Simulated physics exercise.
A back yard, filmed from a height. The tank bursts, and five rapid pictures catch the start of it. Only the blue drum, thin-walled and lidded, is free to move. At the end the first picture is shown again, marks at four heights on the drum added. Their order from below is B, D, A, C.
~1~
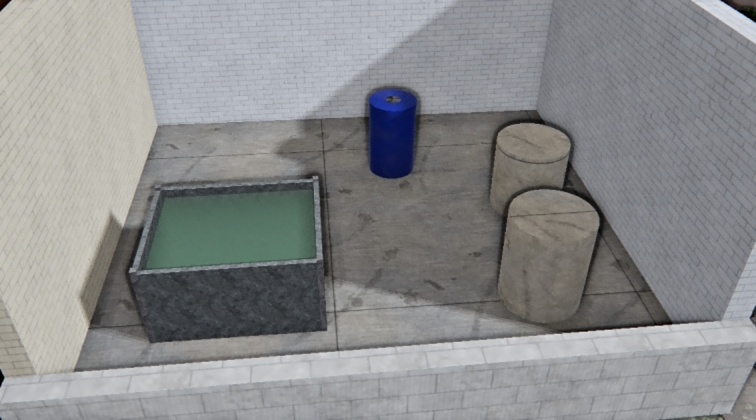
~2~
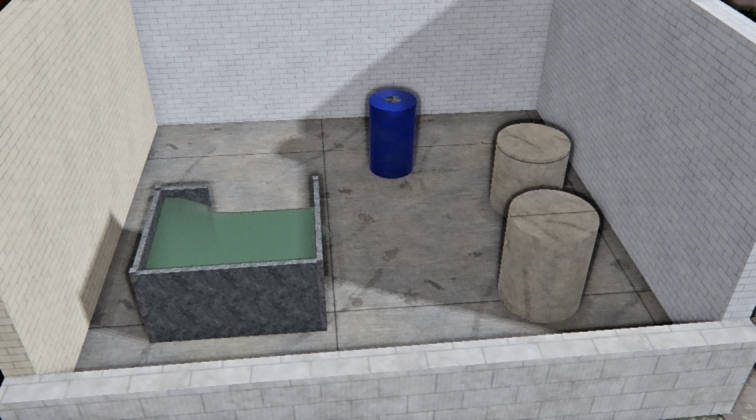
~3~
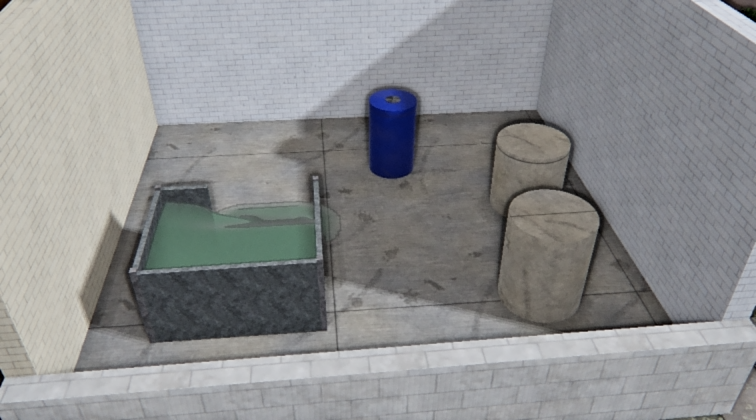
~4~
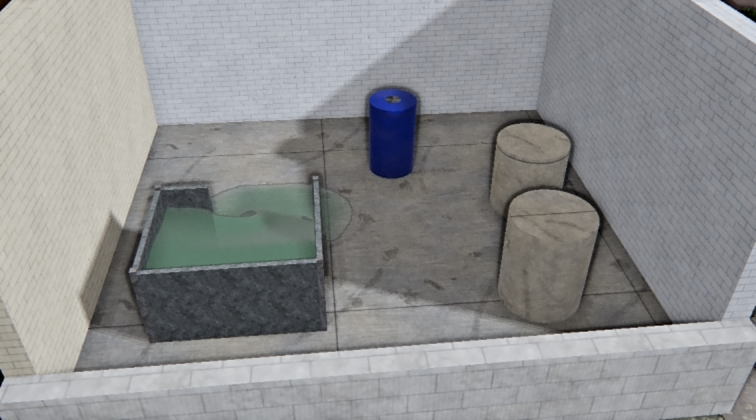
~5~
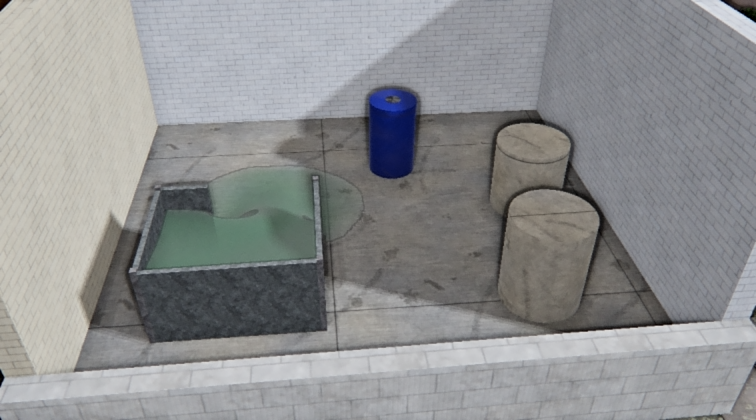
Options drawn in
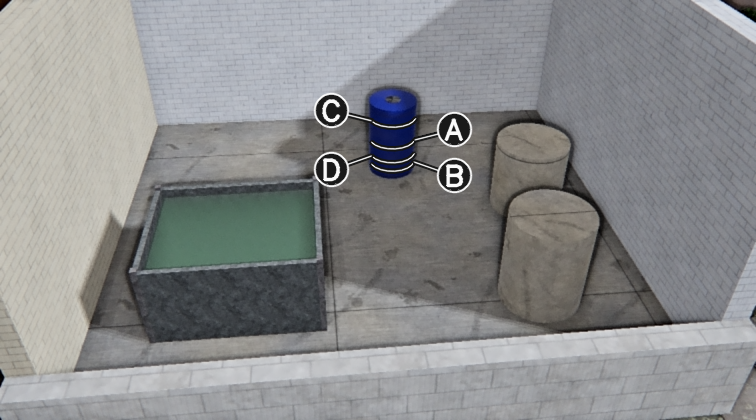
In a walled yard, green water pours through a gap in the dark tank's back wall, spreading across the paving behind it.
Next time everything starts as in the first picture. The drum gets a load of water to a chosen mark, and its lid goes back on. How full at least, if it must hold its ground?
It is D.
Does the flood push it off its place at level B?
Yes, that goes wrong.
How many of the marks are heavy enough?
Three.
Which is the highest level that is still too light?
B it is.
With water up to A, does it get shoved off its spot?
No.
In white, A at (395, 148); B at (394, 171); C at (395, 127); D at (394, 162); from the bottom up B, D, A, C.
With A, it does not move.
With B, it is pushed about its own width away.
With C, it does not move.
With D, it shifts by a finger or two and stays.
